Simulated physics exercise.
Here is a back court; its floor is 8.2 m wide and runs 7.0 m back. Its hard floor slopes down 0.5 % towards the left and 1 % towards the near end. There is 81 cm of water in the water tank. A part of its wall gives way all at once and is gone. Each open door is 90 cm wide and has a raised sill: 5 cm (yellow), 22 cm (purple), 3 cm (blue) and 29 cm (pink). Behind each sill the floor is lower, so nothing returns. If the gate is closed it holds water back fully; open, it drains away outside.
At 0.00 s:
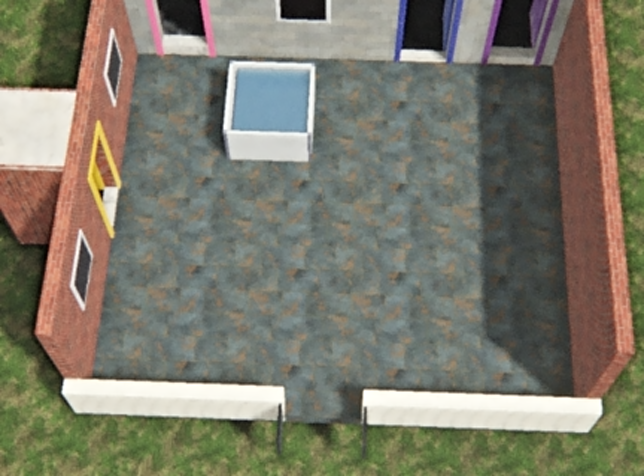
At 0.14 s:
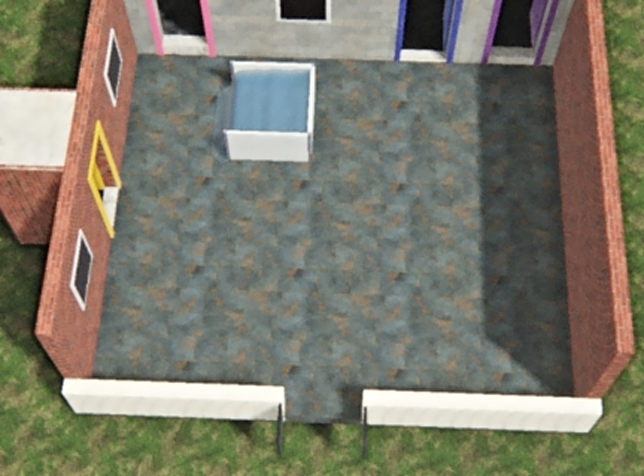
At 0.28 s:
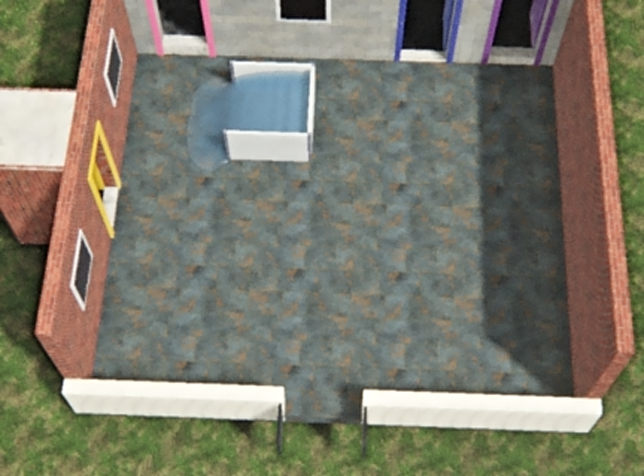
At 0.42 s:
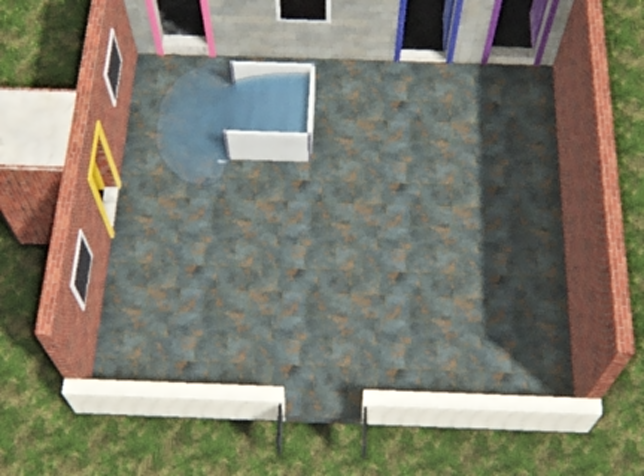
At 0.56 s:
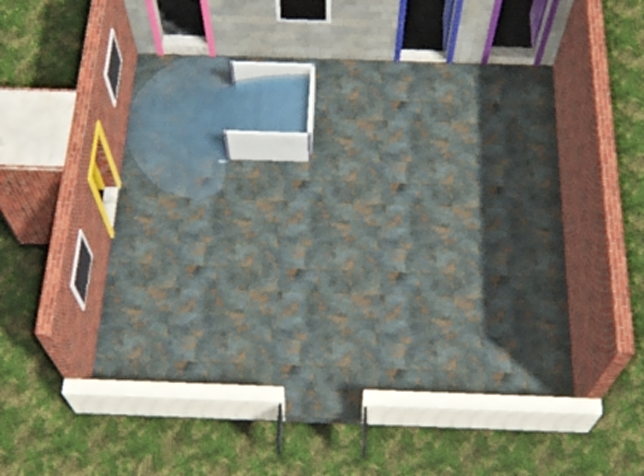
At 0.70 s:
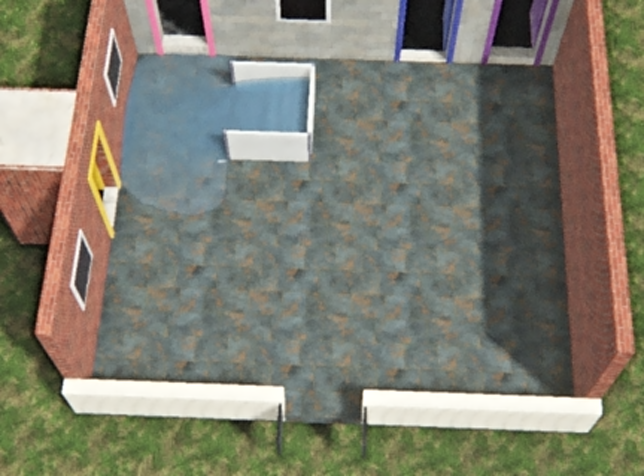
Water pours from the open left side of a small white-walled tank after that wall vanishes, in a paved grey back court seen from high above. Brick walls flank the court, with a yellow-edged opening at left, pink, blue and purple doorways at the back, and low white walls in front. The pale blue sheet spreads leftward and nearer, reaching the left wall, while the view stays still.
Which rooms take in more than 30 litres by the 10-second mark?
The water let in: At the yellow door it exceeds the limit; at the purple door it keeps below the limit; at the blue door it does not reach the limit; at the pink door it does not reach the limit.
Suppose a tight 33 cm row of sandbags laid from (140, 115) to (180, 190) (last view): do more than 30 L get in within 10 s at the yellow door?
Against that limit: Yellow below.
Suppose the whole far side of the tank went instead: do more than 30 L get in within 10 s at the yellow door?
Against that limit: Yellow below.
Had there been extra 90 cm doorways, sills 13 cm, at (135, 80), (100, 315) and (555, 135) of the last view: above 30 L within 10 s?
In turn: Over, not over, below.
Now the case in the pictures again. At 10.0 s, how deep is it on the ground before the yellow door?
Some 4.0 cm.
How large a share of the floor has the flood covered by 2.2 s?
Near 15 per cent is wet.
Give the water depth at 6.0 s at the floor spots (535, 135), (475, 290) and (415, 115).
About 4, 0 and 2 cm.
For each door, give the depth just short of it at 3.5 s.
Depths in cm: Yellow 9, purple 0, blue 1, pink 13.
After 1.4 s water covers 15 % of the floor and is deepest (50 cm) near (137, 59); yellow door 15 cm at the sill, 9 L in, purple door not reached, blue door not reached, pink door 20 cm at the sill, 0 L in.
After 2.2 s water covers 15 % of the floor and is deepest (32 cm) near (137, 59); yellow door 13 cm at the sill, 39 L in, purple door not reached, blue door not reached, pink door 23 cm at the sill, 2 L in.
After 3.5 s water covers 35 % of the floor and is deepest (20 cm) near (90, 394); yellow door 9 cm at the sill, 63 L in, purple door not reached, blue door not reached, pink door 13 cm at the sill, 2 L in.
After 6.0 s water covers 55 % of the floor and is deepest (14 cm) near (90, 394); yellow door 6 cm at the sill, 73 L in, purple door 2 cm at the sill, 0 L in, blue door 3 cm at the sill, 1 L in, pink door 5 cm at the sill, 2 L in.
After 10.0 s water covers 75 % of the floor and is deepest (8 cm) near (90, 394); yellow door 4 cm at the sill, 73 L in, purple door 2 cm at the sill, 0 L in, blue door 1 cm at the sill, 2 L in, pink door 2 cm at the sill, 2 L in.
